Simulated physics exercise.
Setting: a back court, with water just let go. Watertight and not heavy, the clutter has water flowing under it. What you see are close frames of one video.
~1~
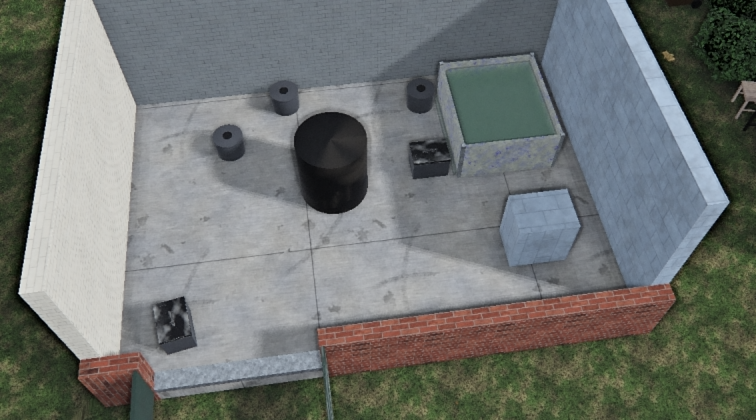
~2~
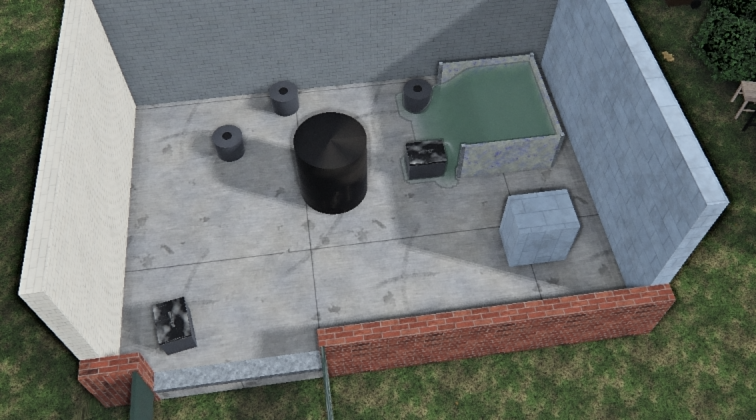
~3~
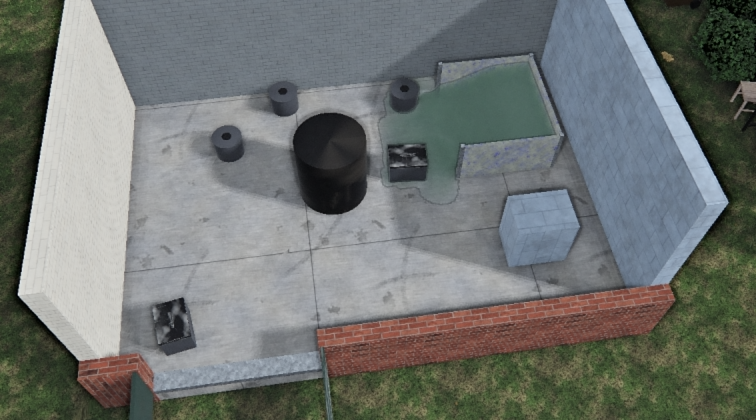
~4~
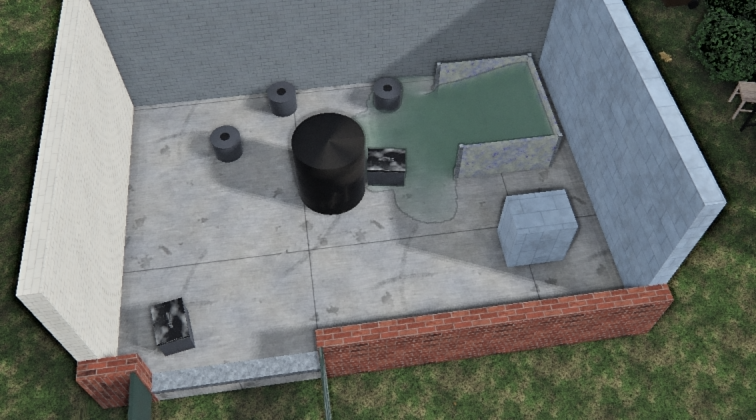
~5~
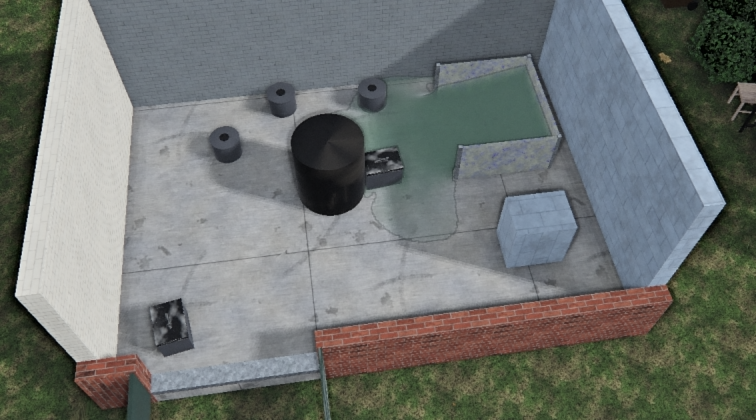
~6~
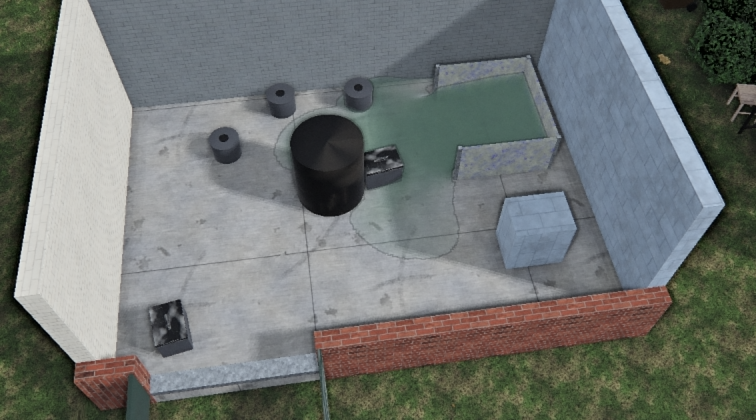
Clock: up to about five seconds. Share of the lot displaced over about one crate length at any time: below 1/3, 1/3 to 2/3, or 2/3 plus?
The part that gets shoved well aside reaches two thirds.
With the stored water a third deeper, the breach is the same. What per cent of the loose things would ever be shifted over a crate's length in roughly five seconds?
Roughly 100 per cent of them.
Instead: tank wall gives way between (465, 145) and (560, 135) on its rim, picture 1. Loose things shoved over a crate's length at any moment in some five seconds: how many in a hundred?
Near 20 in a hundred.
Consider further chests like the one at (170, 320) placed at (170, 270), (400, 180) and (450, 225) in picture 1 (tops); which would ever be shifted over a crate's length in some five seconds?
First driven off, second driven off, third remains in place.
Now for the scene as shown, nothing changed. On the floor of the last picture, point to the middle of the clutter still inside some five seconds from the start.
(240, 256).
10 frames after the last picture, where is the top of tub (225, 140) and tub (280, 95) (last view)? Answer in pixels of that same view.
Around (147, 152) and (185, 97).
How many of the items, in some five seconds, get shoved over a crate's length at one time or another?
5.
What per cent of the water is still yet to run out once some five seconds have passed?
I'd say close to 90 percent.
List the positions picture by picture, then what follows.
The first frame shows a tub at (421, 89), on the bottom; a chest at (430, 151), on the bottom; 0 of 5 have shifted.
The second frame shows a tub at (418, 89), on the bottom, close to its start; a chest at (426, 152) rests on the ground, close to its start; 1 of 5 have shifted.
The third frame shows a tub at (405, 89), on the bottom, close to its start; a chest at (408, 155) rests on the ground, a stride from its start; 2 of 5 have shifted.
The fourth frame shows a tub at (388, 88), on the bottom, a stride from its start; a chest at (386, 159), on the bottom, a stride from its start; 2 of 5 have shifted.
The fifth frame shows a tub at (372, 88) rests on the ground, a stride from its start; a chest at (382, 160), on the bottom, a stride from its start; 2 of 5 have shifted.
The sixth frame shows a tub at (358, 88), on the bottom, a stride from its start; a chest at (381, 160) rests on the ground, a stride from its start; 2 of 5 have shifted.
A moment on, 2 of 5 are well off their spots; 1 afloat.
Next, 4 of 5 are well off their spots; 1 afloat.
Later, 4 of 5 are well off their spots; 3 afloat.
In the end, 5 of 5 are well off their spots, and 5 have been at some point; 0 afloat.
